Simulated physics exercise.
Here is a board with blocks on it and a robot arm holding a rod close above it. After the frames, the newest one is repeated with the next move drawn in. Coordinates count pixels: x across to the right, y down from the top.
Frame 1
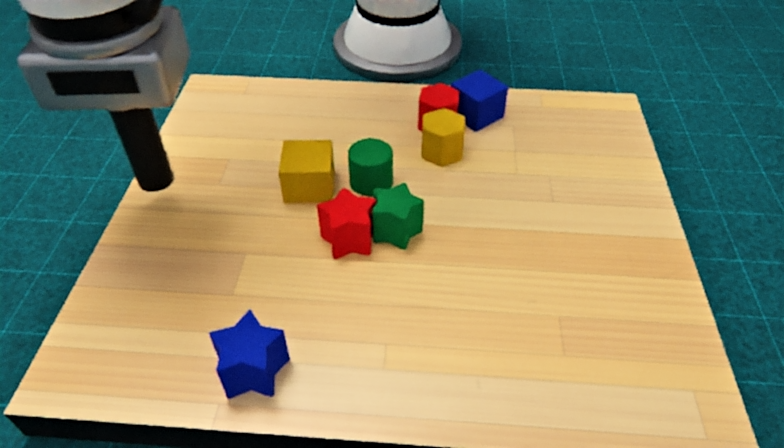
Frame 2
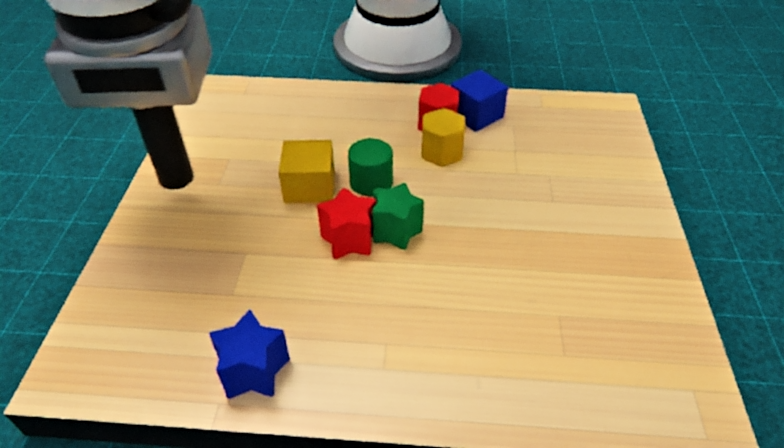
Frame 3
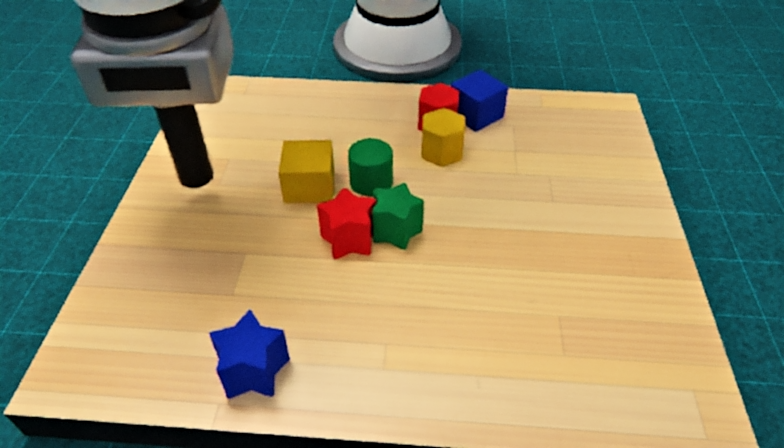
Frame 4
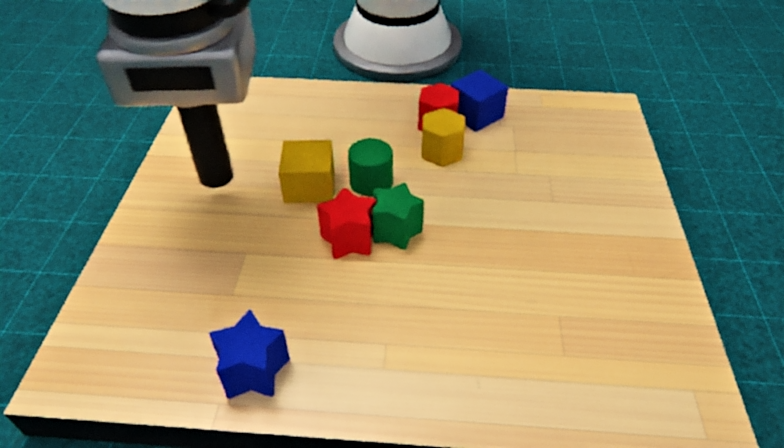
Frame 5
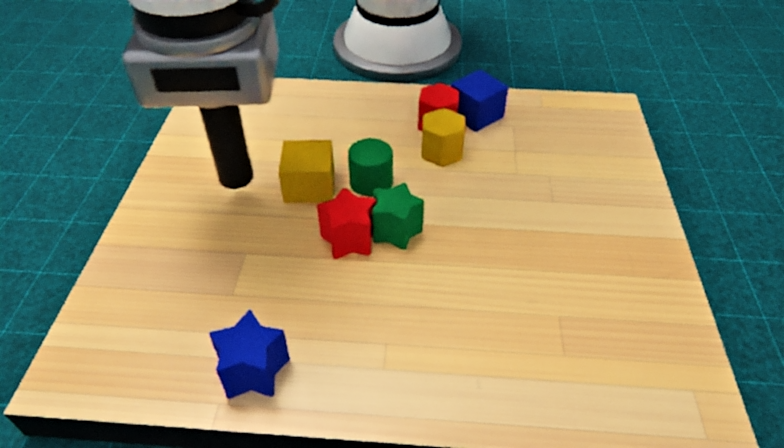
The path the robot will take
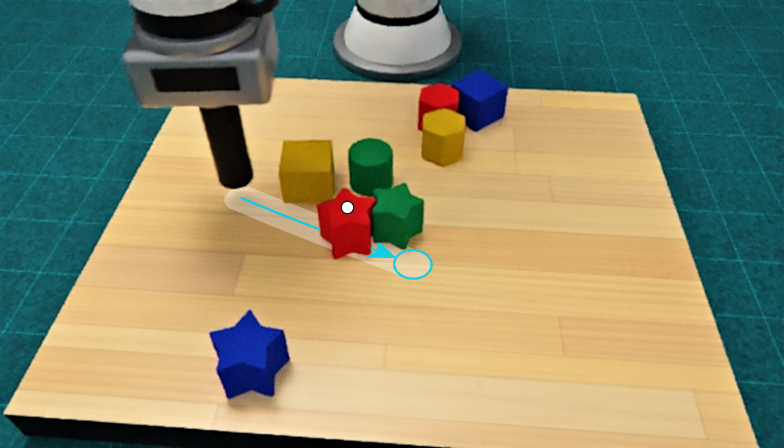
The robot arm moved its black rod steadily to the right across the left side of the wooden board, drawing closer to the yellow block, while all the colored blocks stayed still.
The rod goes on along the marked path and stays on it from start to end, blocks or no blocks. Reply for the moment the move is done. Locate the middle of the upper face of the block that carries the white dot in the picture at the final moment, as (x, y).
The middle of its upper face should be somewhere near (451, 250).
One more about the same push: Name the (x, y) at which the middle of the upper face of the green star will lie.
The middle of its top is at (435, 202).
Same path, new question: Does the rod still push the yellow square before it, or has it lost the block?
No longer ahead of the rod.
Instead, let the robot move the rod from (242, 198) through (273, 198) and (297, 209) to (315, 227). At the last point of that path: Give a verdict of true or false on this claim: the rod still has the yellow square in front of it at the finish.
False - the claim does not hold.
Path on the board, in a line from (242, 198) to (413, 264); the dot is on the red star.
On the path given first. One third of the way, rod at (292, 200); yellow square at (315, 156), turned 30° anticlockwise.
Two thirds of the way, rod at (352, 222); yellow square at (316, 156), turned 30° anticlockwise; red star at (386, 225), turned 15° anticlockwise; green star at (424, 201), turned 40° anticlockwise.
At the end, rod at (414, 244); yellow square at (316, 156), turned 30° anticlockwise; red star at (451, 250), turned 15° anticlockwise; green circular block in place; green star at (435, 202), turned 75° anticlockwise.
